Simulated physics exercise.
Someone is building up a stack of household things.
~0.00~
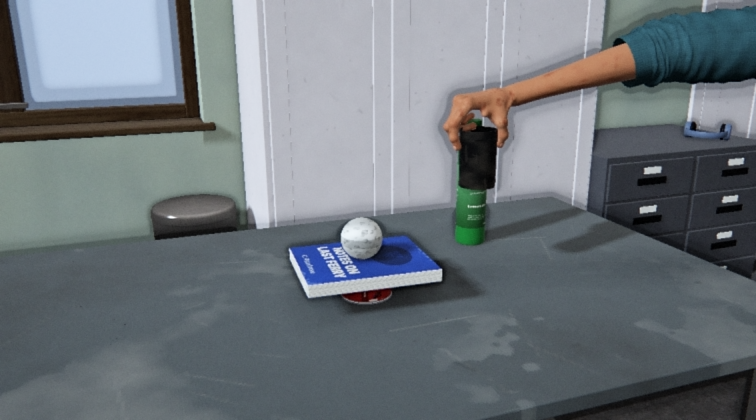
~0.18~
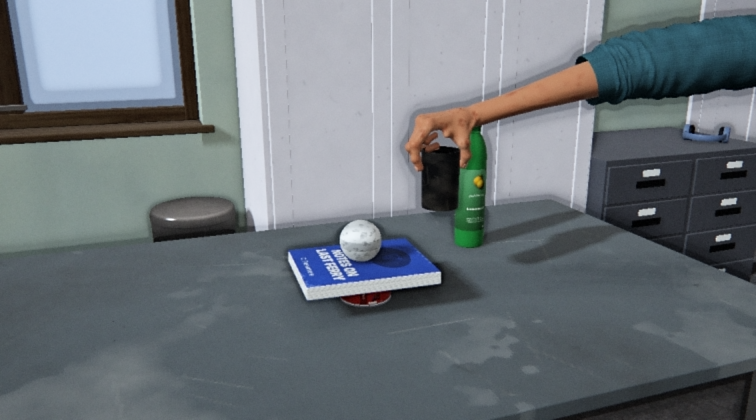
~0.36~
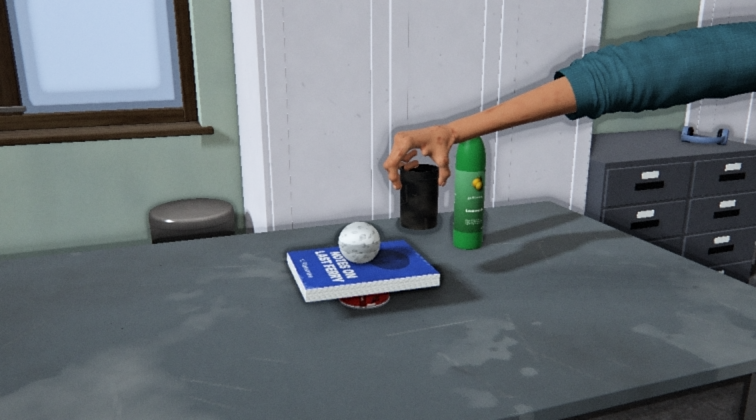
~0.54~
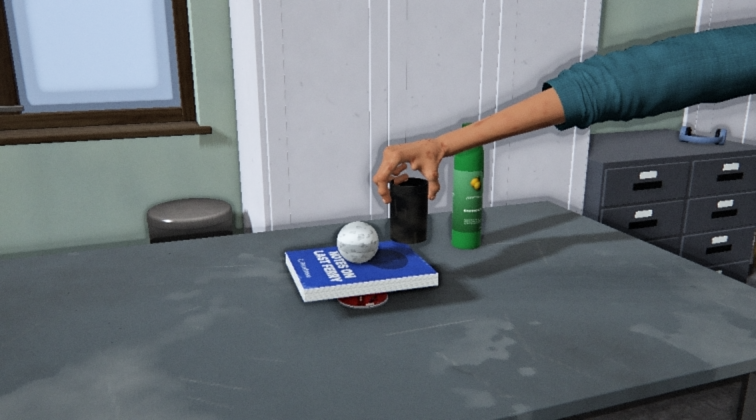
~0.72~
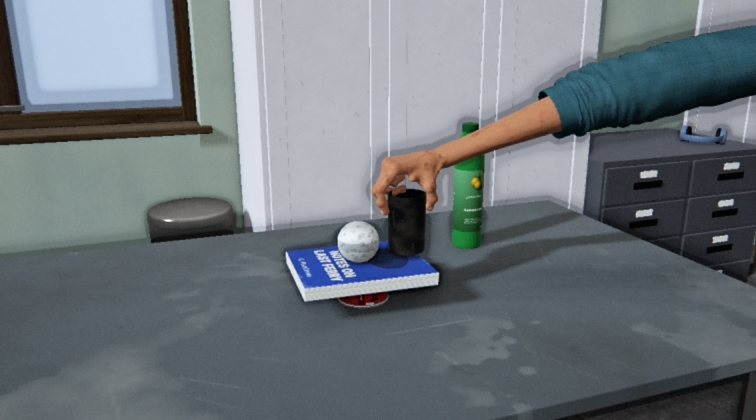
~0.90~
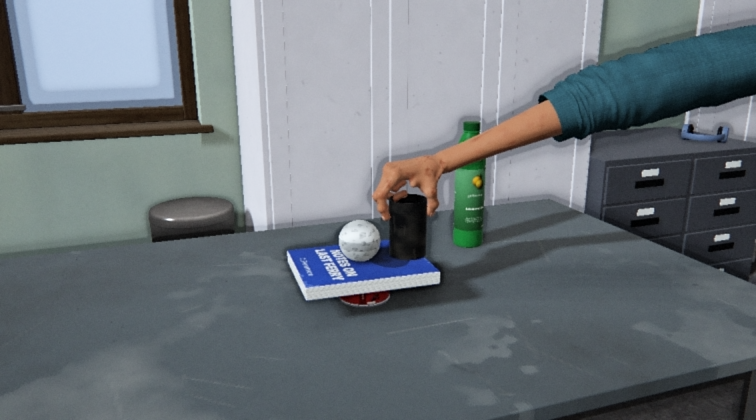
A hand in a teal sleeve lifts a black cup from in front of a tall green bottle, carries it left and lowers it onto the right side of a blue book, still gripping it. The book lies on a small red object, with a white ball on top. The steady view looks slightly down on a grey table, with a window left and drawers right.
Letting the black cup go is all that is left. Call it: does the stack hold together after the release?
Yes, it holds together.
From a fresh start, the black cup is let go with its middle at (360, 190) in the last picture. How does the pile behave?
Next, the heap comes down.
Around 1.40 s, nothing moves.
Around 2.40 s, black cup resting near (408, 227).
Finally (4.0 s), all 5 still in place. Final places as the last picture's camera would see them, black cup near (409, 227). The pile holds.
